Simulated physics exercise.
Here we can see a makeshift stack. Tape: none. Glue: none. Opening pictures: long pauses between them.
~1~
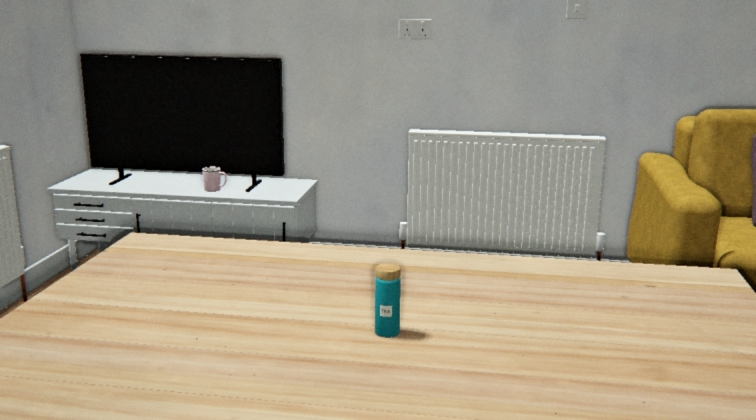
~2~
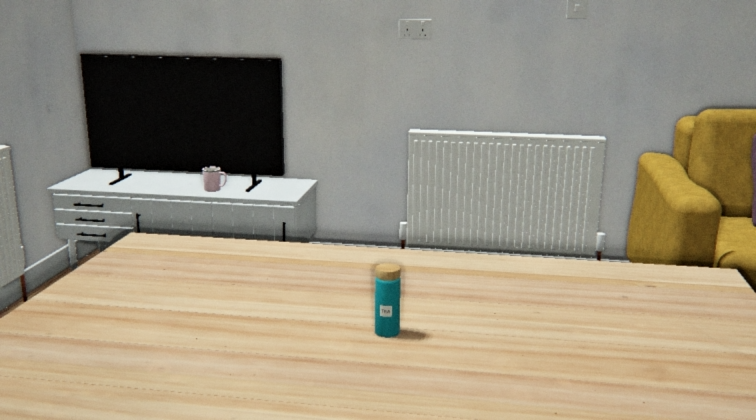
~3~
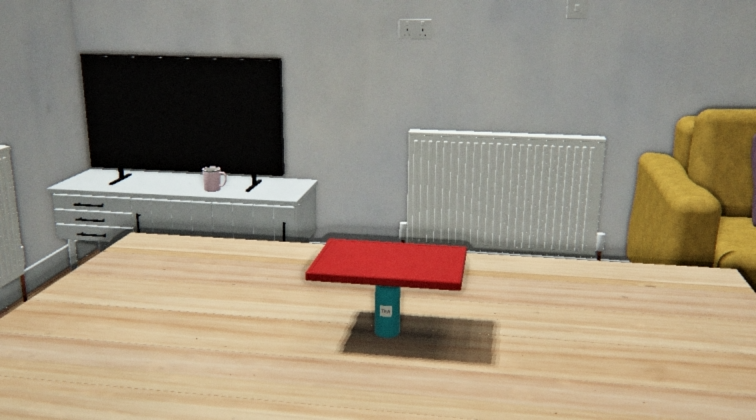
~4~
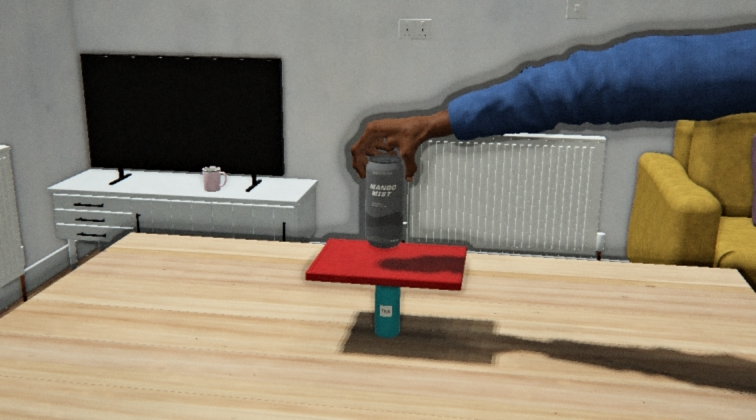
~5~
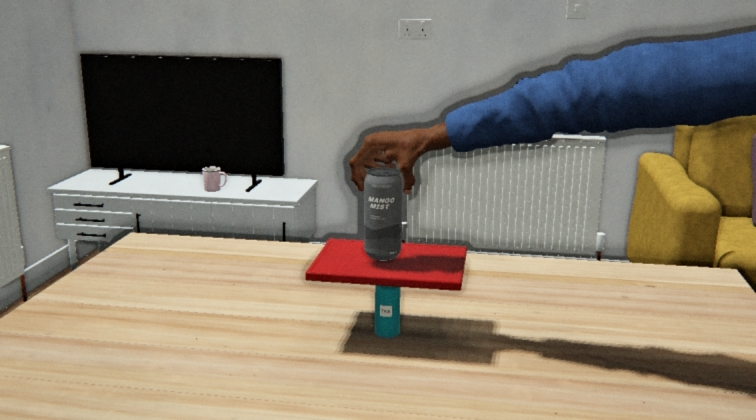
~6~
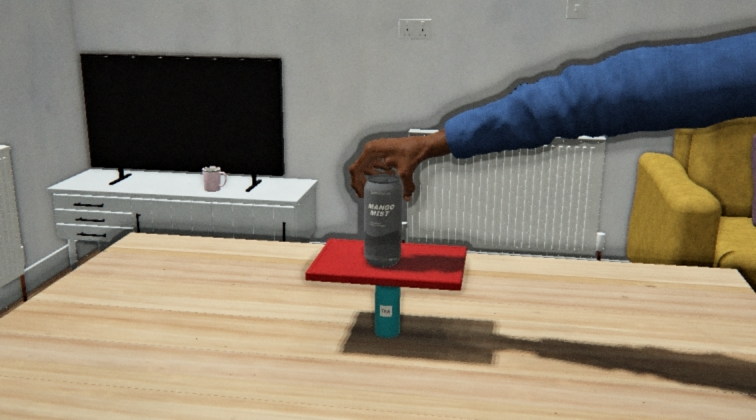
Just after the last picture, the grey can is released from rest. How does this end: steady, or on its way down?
It ends steady.
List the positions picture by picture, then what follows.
The last thing is not in view yet; turquoise shaker (388, 301), in the first frame.
The last thing is not in view yet; turquoise shaker (388, 301), in the second frame.
The last thing is not in view yet; turquoise shaker (388, 301), in the third frame.
Still above its spot; grey can (385, 202); turquoise shaker (388, 301), in the fourth frame.
Still above its spot; grey can (383, 214); turquoise shaker (388, 301), in the fifth frame.
In place under the hand; grey can (383, 221); turquoise shaker (388, 301), in the sixth frame.
Then, 0.30 s after the last picture, nothing has stirred.
Then, 0.70 s after the last picture, grey can resting near (383, 222).
At rest, all 3 in place. Seen from the same camera at the end, grey can near (383, 222). The stack stays up.
